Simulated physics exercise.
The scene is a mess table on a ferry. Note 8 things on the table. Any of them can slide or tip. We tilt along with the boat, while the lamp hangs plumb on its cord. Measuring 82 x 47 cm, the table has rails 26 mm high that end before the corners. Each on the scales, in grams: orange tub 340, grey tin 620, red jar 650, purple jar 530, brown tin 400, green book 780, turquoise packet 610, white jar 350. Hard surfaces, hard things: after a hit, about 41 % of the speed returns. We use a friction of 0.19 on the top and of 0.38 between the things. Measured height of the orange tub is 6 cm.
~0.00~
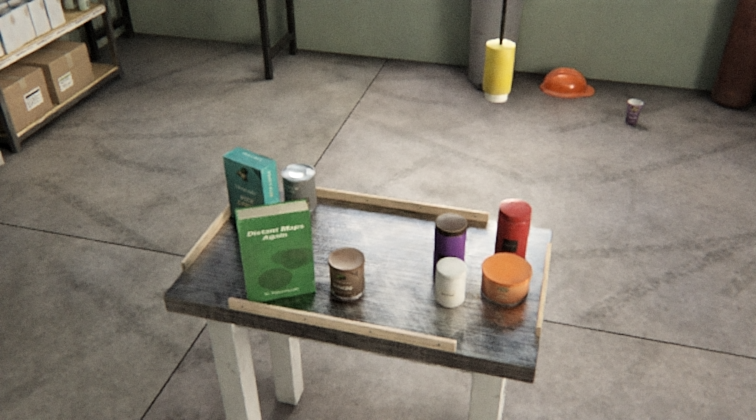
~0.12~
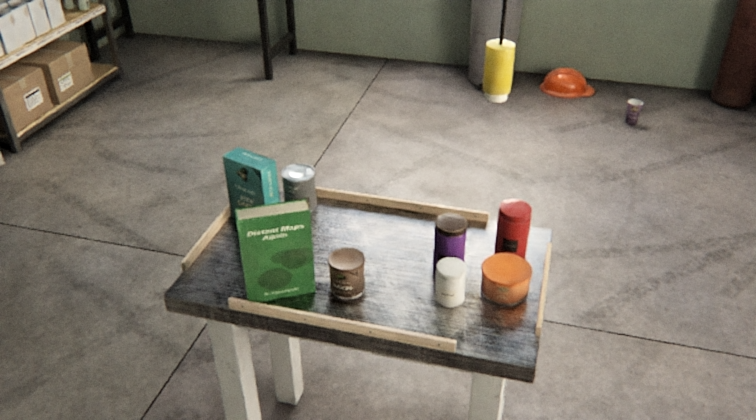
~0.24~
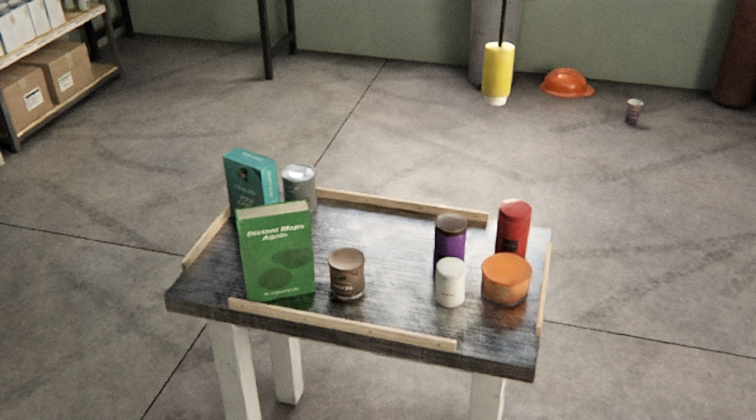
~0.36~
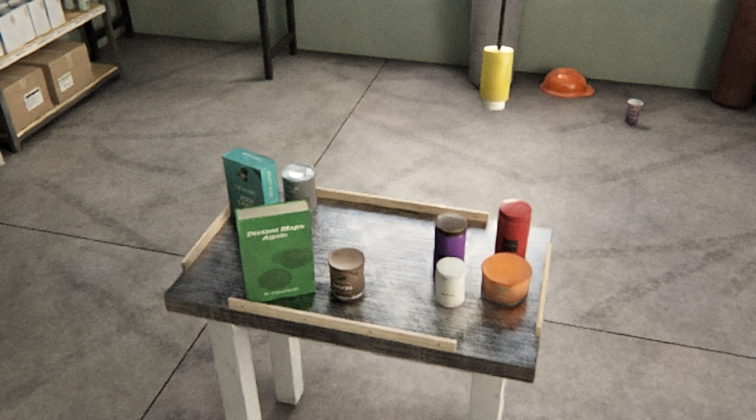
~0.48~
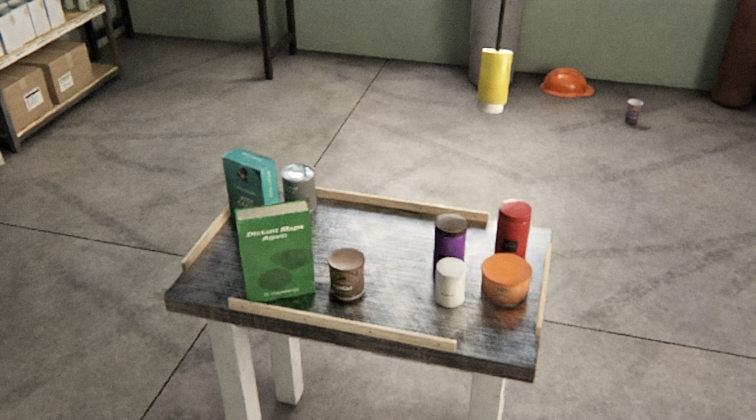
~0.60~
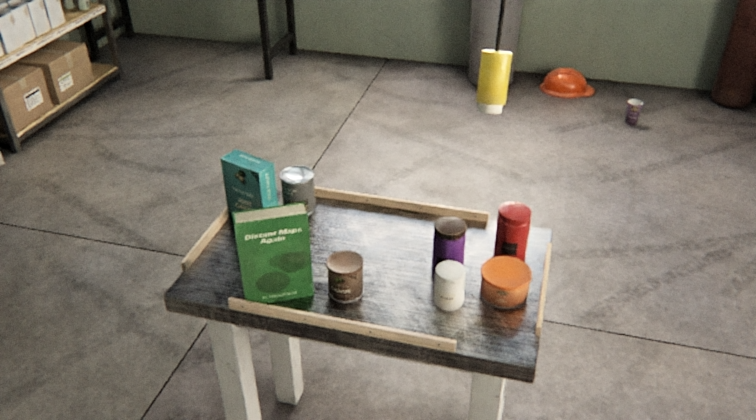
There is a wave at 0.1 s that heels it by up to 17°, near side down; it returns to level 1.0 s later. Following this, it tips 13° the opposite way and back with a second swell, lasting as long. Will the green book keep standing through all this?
No, it falls.
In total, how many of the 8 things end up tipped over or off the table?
So, 1 in all.
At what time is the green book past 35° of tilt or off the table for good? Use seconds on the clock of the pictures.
I'd put it at some 1.0 s.
After 0.80 s, floor tilted 11°, near side down; green book 6° off its base near (274, 264); turquoise packet moved 6 cm; purple jar moved 6 cm.
After 1.30 s, floor tilted 4°, far side down; green book now off the table; turquoise packet moved 12 cm; purple jar moved 11 cm.
After 1.80 s, floor tilted 8°, far side down; turquoise packet moved 10 cm; orange tub moved 10 cm; purple jar moved 10 cm.
In the end (2.6 s), off the table and tipped over, green book; not toppled but over 5 cm from the start, orange tub, grey tin, red jar, purple jar, brown tin, turquoise packet and white jar.
